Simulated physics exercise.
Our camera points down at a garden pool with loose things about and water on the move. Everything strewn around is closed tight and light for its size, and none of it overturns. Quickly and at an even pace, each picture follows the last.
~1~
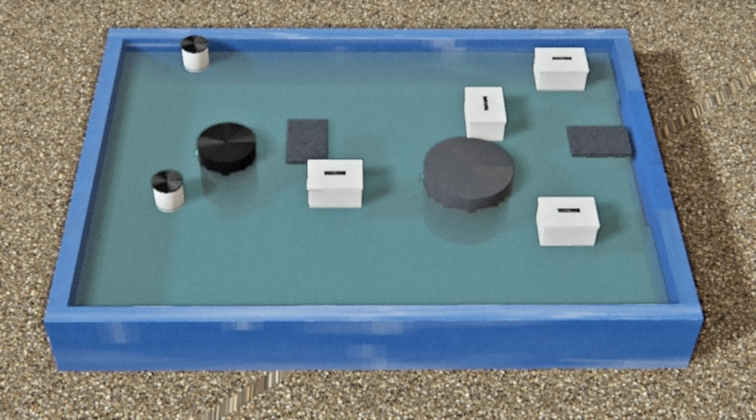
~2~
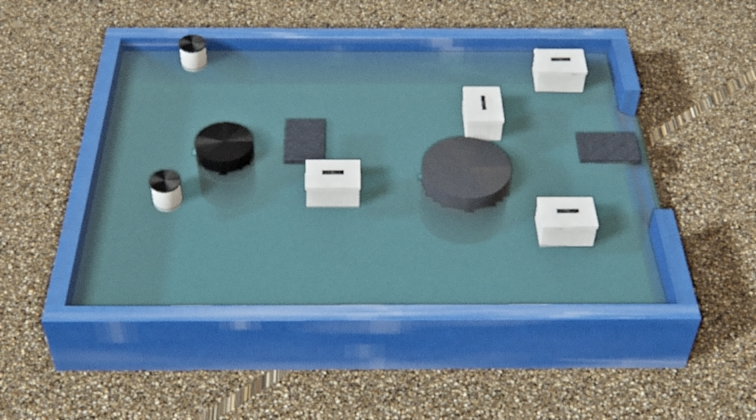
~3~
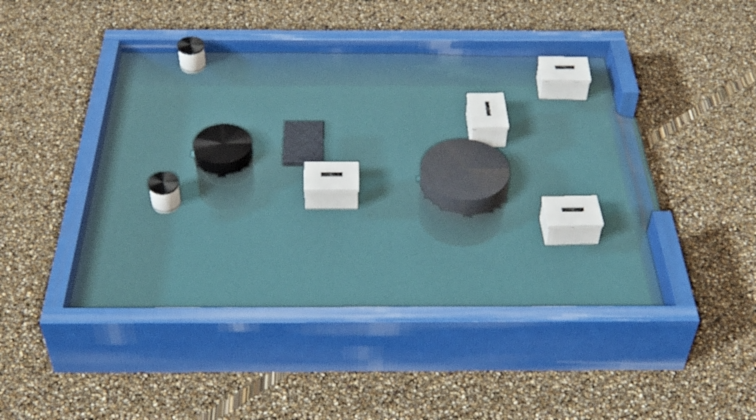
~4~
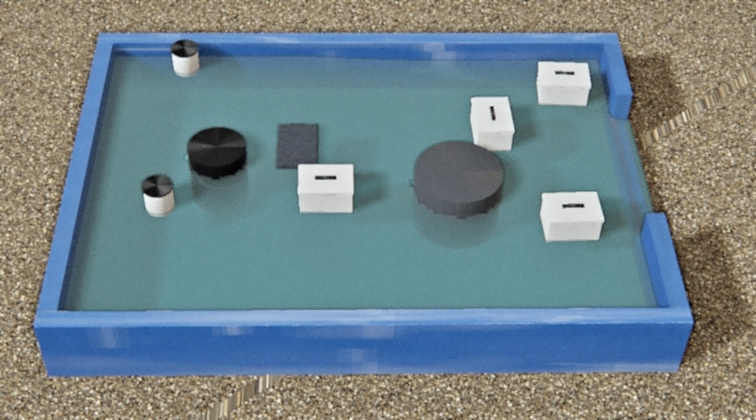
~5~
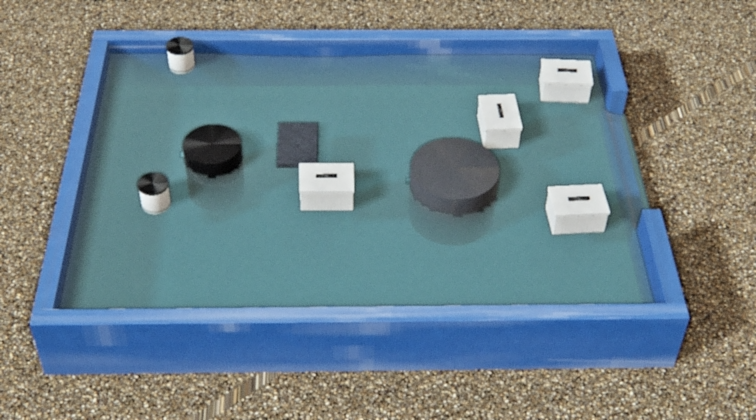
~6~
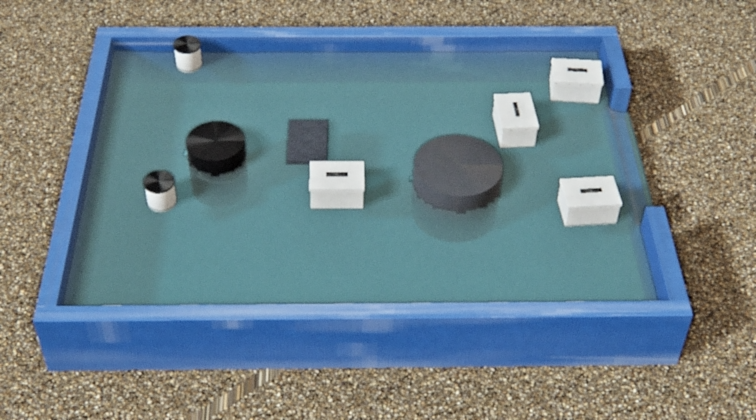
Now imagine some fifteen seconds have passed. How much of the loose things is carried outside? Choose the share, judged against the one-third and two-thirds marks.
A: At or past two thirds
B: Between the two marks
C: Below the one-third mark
Between the two marks.
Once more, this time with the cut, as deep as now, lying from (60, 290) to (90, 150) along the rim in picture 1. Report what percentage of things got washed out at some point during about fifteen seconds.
Estimate: Close to 20 %.
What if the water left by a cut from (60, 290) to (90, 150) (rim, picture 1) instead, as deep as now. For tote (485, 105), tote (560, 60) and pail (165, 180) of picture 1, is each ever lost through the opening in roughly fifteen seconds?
Each object, in the order asked: Not flushed / not flushed / flushed.
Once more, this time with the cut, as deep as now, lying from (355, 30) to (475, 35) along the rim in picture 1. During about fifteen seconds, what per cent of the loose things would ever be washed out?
40 per cent or so.
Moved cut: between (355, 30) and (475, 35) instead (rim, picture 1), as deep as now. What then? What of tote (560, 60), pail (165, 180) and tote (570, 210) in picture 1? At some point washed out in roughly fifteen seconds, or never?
One by one, that's lost, not lost, not lost.
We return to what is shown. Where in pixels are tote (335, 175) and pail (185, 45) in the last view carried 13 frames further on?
Near (377, 181) and (215, 48).
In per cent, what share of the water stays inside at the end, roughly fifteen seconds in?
I'd say close to 66 percent.
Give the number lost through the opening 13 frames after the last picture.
Tally: 4.
A moment on, 1 of 8 are out; 7 afloat.
Next, 4 of 8 are out; 4 afloat.
Later, 4 of 8 are out; 4 afloat.
In the end, 4 of 8 are out; 4 afloat.
